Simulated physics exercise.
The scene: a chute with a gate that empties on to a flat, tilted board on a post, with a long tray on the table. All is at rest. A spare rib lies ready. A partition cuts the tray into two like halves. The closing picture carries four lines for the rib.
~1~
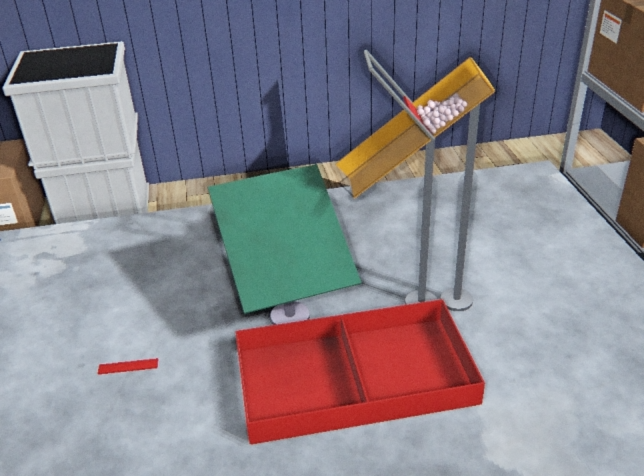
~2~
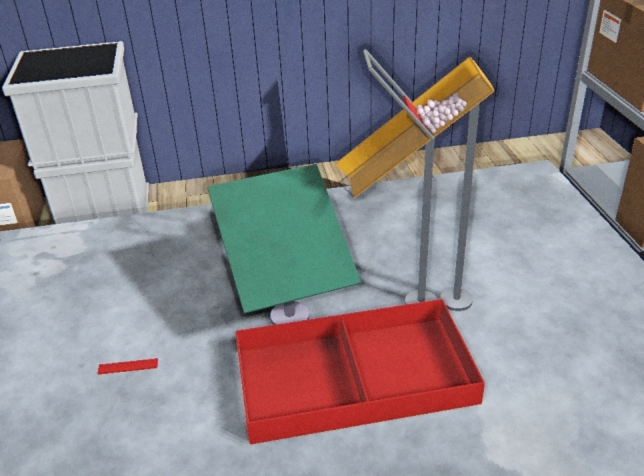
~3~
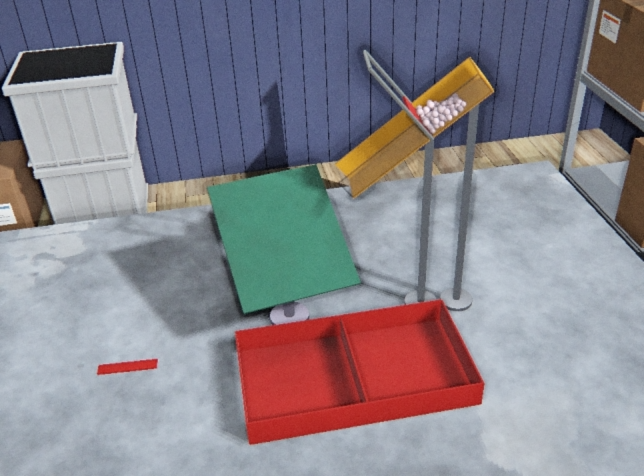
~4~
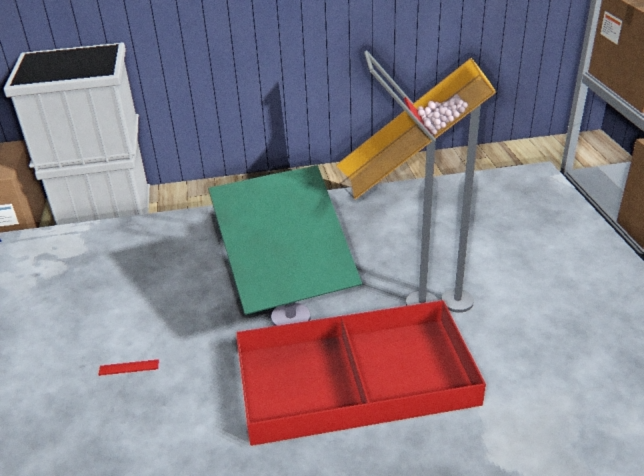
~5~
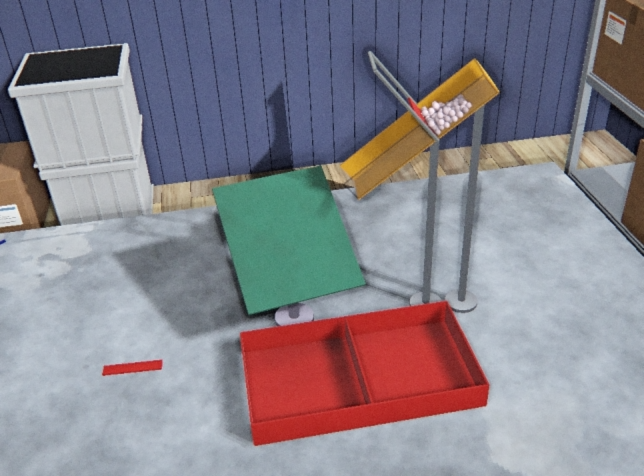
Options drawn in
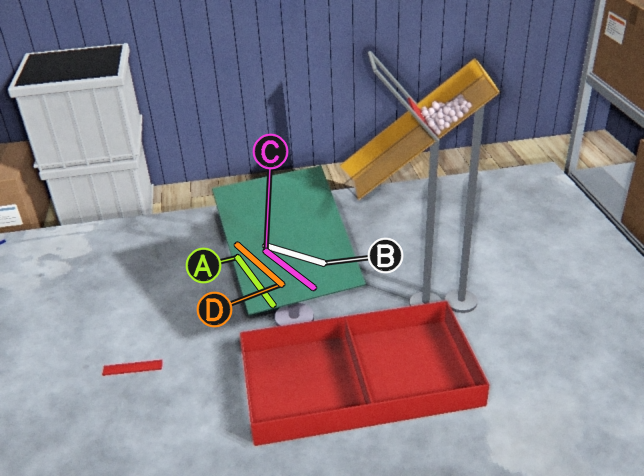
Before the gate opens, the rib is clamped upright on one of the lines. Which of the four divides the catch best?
The answer is line C.
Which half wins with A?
Left.
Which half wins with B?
Right.
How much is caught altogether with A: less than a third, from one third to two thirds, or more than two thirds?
It is more than two thirds.
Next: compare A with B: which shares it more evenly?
Line B.
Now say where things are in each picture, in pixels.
Load behind the gate (435, 113), sugar pearls; lip of the chute (352, 188), sloping fairly steeply, in the first frame.
Middle of the board (283, 233), tilted fairly steeply; middle of its low edge (304, 297); of its high edge (263, 175), in the second frame.
Front corners of the tray (247, 424) and (484, 383); front end of its middle wall (368, 403); gate still shut (409, 107), in the third frame.
Middle of the load (436, 114); lip (353, 189), in the fourth frame.
Middle of the load (440, 114); lip (356, 190), in the fifth frame.
On the marked copy, line A from (237, 257) to (273, 304); line B from (265, 245) to (323, 263); line C from (265, 251) to (313, 287); line D from (237, 245) to (281, 284).
With A, of what is caught, almost all in the left half, just a few in the right.
With B, of what is caught, roughly a quarter in the left half, the larger part in the right.
With C, of what is caught, roughly half in the left half, roughly half in the right.
With D, of what is caught, almost all in the left half, about a tenth in the right.
